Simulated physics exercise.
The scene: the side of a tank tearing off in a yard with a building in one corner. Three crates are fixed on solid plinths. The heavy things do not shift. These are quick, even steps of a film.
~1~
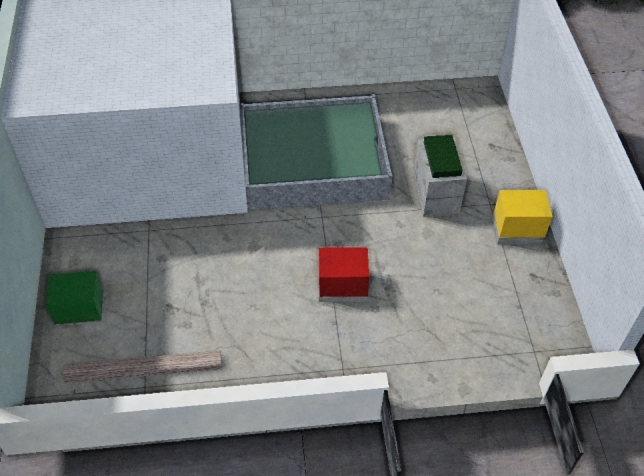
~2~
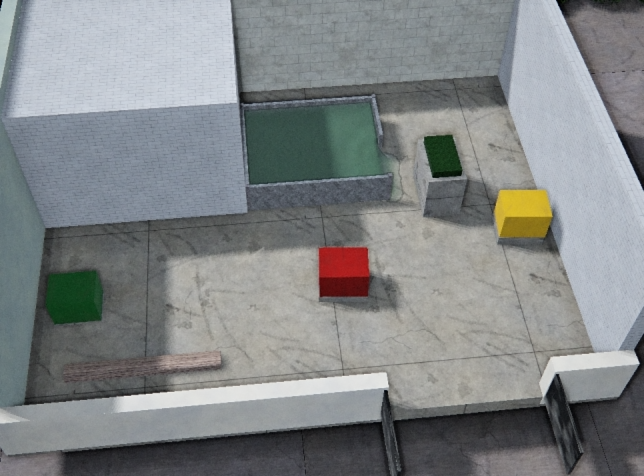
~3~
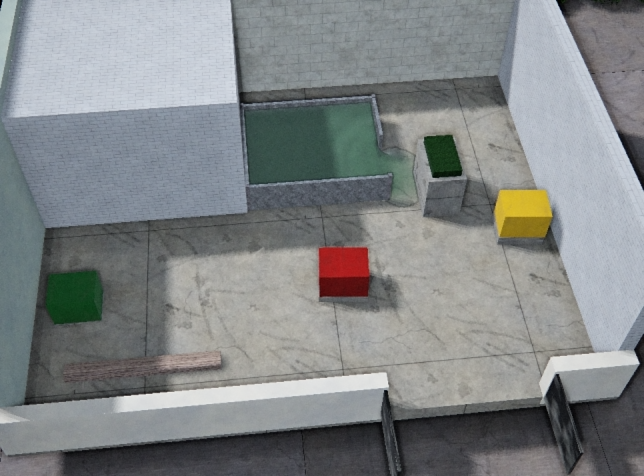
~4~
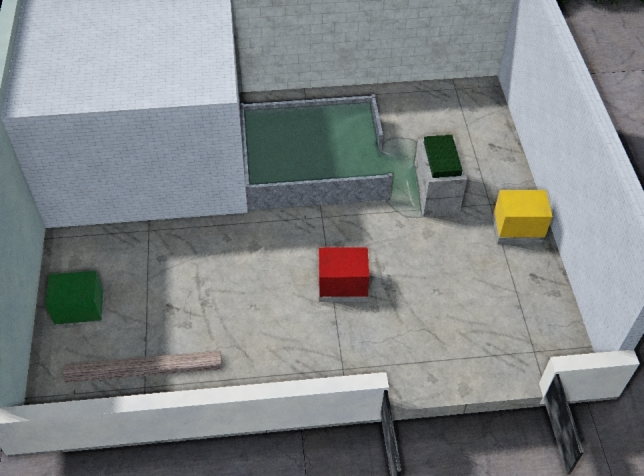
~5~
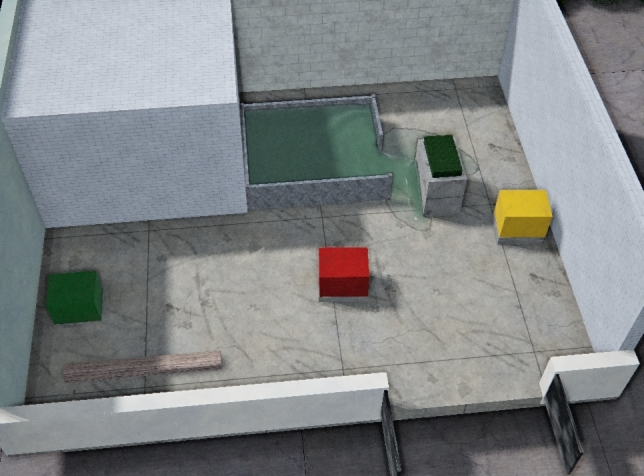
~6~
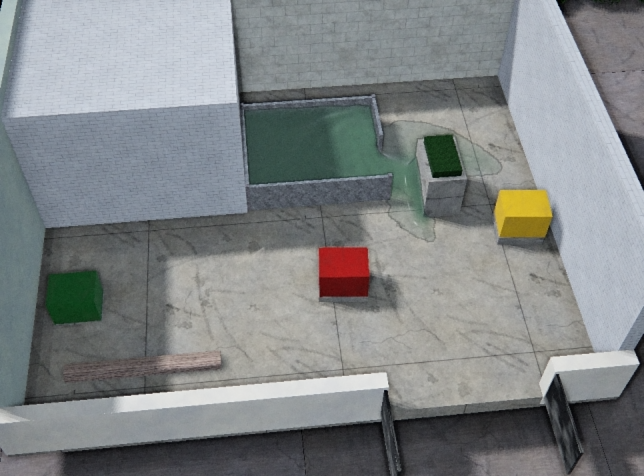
To begin with, an open tank of greenish water stands whole beside a pale building in a walled yard with red, yellow and green blocks. Its right side gives way and water pours through the gap, running right to a grey block with a dark green top, then spreading around it.
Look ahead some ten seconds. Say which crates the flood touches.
The yellow crate keeps dry; the red crate keeps dry; the green crate keeps dry.
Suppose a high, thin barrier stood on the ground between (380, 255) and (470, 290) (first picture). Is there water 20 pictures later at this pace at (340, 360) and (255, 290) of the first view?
One after the other: Not flooded, flooded.
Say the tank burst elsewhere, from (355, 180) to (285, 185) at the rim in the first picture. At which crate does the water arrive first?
The one in red.
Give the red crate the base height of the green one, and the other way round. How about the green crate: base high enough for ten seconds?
One by one: The green crate stays dry.
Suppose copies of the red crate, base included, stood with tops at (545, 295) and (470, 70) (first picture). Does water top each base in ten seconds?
One after the other: Escapes it, takes water.
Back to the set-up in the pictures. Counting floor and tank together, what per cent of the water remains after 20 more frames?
Roughly 96 per cent.
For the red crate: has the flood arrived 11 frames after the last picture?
At red water there.
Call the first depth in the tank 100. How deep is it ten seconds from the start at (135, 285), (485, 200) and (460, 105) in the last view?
About 2, 12 and 14 per cent.
A moment on, water covers 15 % of the floor; the yellow crate not reached, the red crate water round its plinth, the green crate not reached.
Next, water covers 35 % of the floor; the yellow crate water round its plinth, the red crate water round its plinth, the green crate not reached.
Then, water covers 45 % of the floor; the yellow crate water round its plinth, the red crate water round its plinth, the green crate not reached.
Later, water covers 65 % of the floor; the yellow crate water round its plinth, the red crate water round its plinth, the green crate not reached.
In the end, water covers 65 % of the floor; the yellow crate stayed above the water, the red crate stayed above the water, the green crate stayed above the water.
